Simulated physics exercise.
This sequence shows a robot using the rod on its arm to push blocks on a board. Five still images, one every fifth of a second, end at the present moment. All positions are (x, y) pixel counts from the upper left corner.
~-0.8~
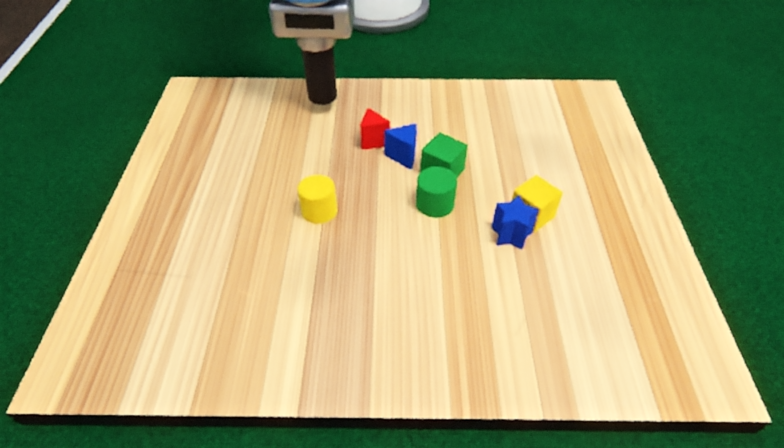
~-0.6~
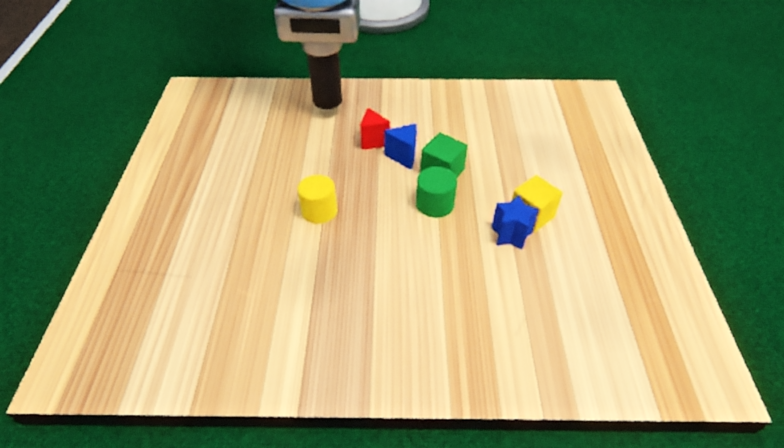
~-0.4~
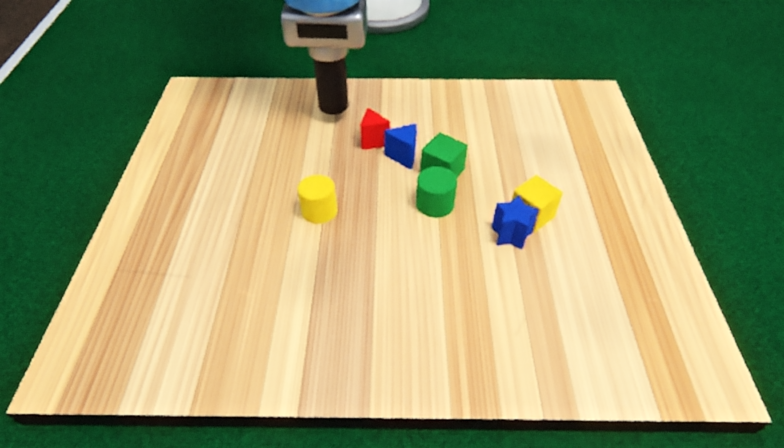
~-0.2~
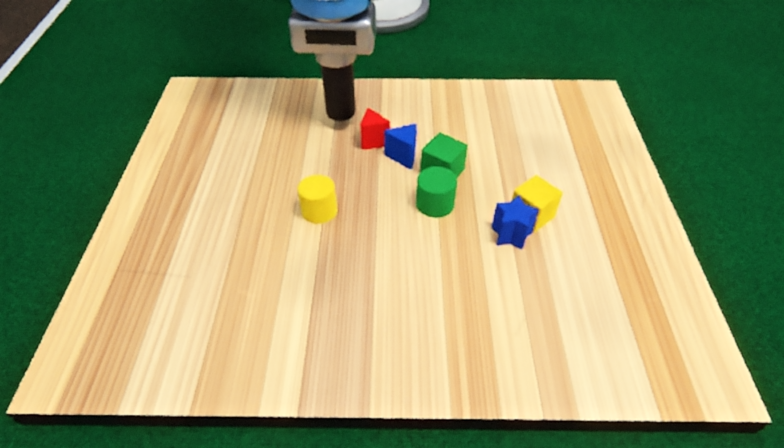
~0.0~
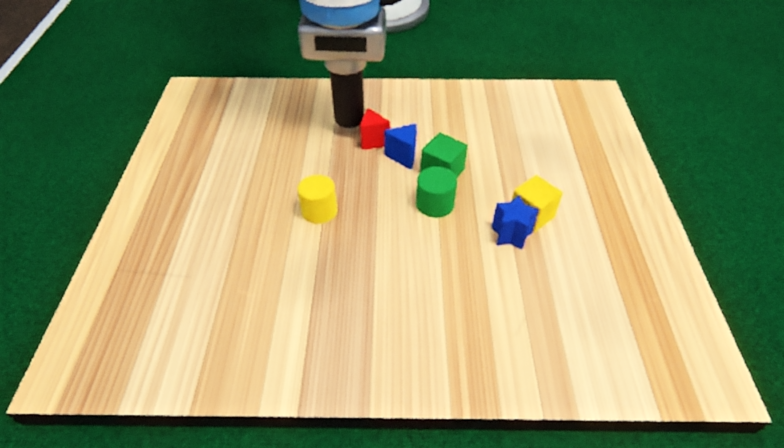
Robot arm with a dark rod moving slowly right and slightly nearer toward a red triangular block, the coloured blocks staying still.
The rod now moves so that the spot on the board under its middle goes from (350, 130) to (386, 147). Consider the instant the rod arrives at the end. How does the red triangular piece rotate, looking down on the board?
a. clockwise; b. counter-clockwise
My pick is a.
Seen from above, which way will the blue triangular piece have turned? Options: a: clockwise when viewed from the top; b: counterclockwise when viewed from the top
b.
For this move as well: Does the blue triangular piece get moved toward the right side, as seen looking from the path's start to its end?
I believe so.
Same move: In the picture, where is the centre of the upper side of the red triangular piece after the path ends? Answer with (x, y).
I predict (398, 138).
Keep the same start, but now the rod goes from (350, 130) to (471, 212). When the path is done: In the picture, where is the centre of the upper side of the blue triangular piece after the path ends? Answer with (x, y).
I'd expect the centre of its top face to be at (503, 181).
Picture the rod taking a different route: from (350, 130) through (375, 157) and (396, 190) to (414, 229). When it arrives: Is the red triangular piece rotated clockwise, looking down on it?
I expect not.
On the path given first. Halfway along, rod (368, 128); red triangular piece (386, 125), turned 30° clockwise; blue triangular piece (410, 137), turned 15° anticlockwise.
At the end, rod (386, 137); red triangular piece (398, 138), turned 70° clockwise; blue triangular piece (413, 151), turned 40° anticlockwise; green square piece (452, 150), turned 30° anticlockwise.
